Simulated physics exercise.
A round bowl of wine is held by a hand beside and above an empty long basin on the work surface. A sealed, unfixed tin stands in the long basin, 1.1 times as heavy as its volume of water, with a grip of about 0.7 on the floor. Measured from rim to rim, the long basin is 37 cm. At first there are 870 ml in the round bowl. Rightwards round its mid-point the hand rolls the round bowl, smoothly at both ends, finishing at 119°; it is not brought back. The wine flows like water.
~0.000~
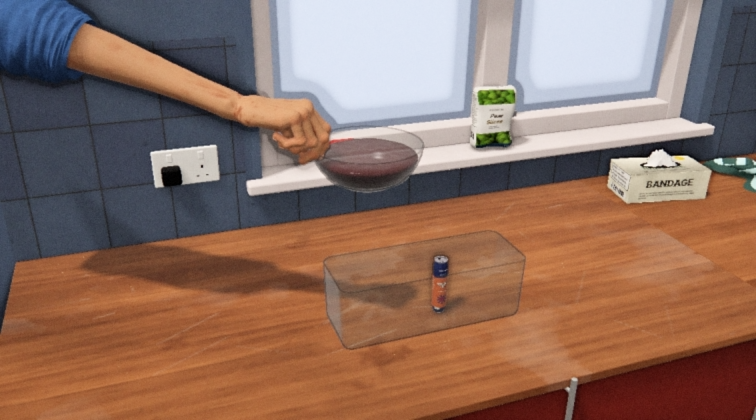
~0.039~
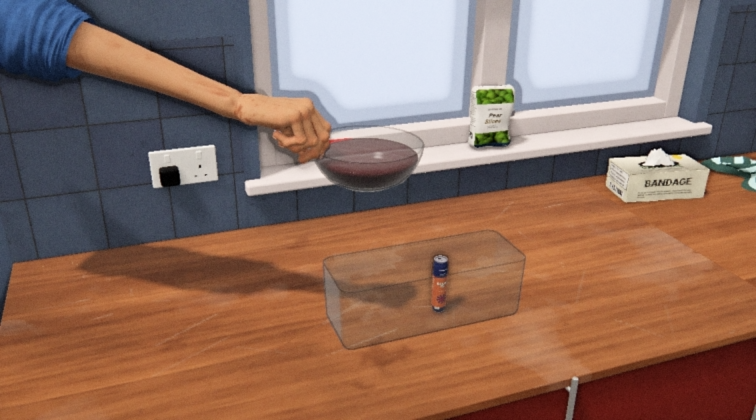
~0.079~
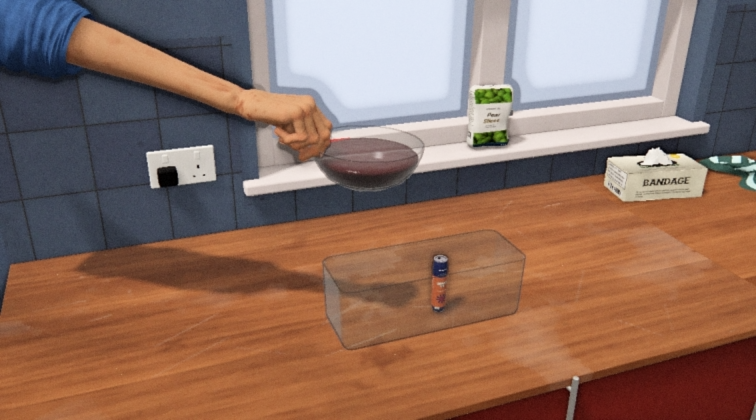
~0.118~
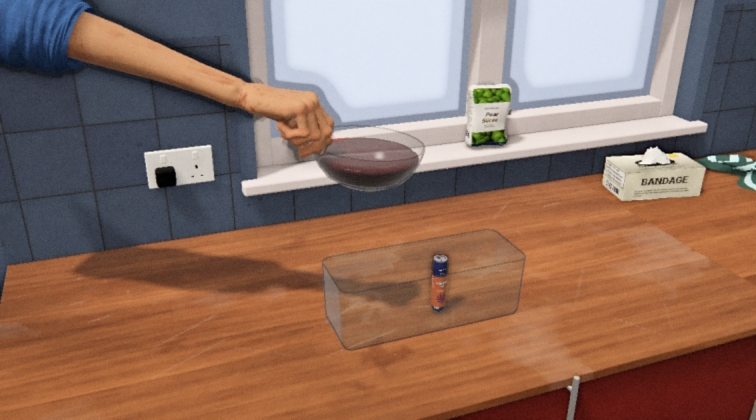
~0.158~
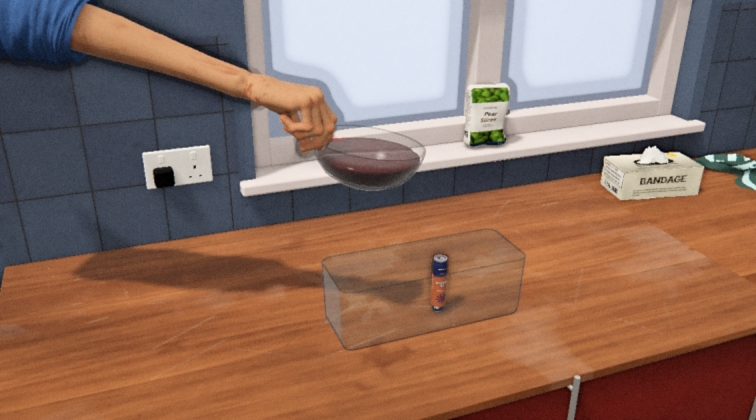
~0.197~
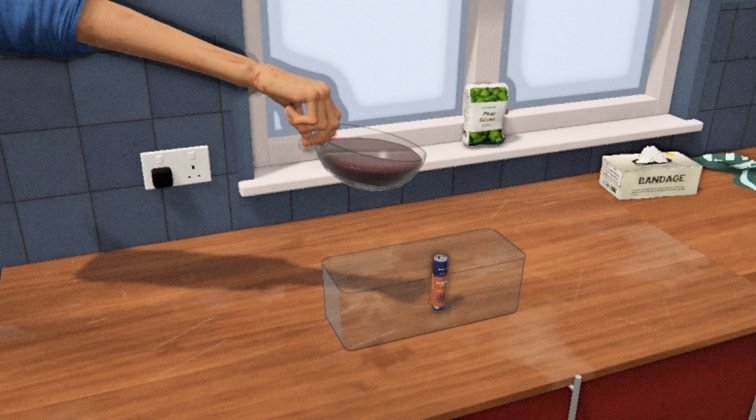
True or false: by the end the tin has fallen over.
False.
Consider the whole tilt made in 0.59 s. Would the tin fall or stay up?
Then it tips over.
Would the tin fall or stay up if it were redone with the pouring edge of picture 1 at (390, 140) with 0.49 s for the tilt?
After that, the tin overturns.
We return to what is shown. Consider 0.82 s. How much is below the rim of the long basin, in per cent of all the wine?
Roughly 90 %.
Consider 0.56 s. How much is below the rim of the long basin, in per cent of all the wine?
Some 16 per cent.
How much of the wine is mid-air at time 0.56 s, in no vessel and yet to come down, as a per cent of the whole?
Near 68 per cent at that time.
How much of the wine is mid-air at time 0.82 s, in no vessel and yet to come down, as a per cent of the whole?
Around 4 per cent of the liquid is in flight.
Then, 0.56 s in, the tilt is 82° and 16 per cent is still to pour; the tin stands where it began.
Then, 0.82 s in, the tilt is 117° and 0 per cent is still to pour; the tin stands 1 cm from where it began.
Then, 1.09 s in, the tilt is 119° and 0 per cent is still to pour; the tin stands where it began.
Then, 1.39 s in, the tilt is 119° and 0 per cent is still to pour; the tin stands where it began.
Finally, the tin stands where it began.
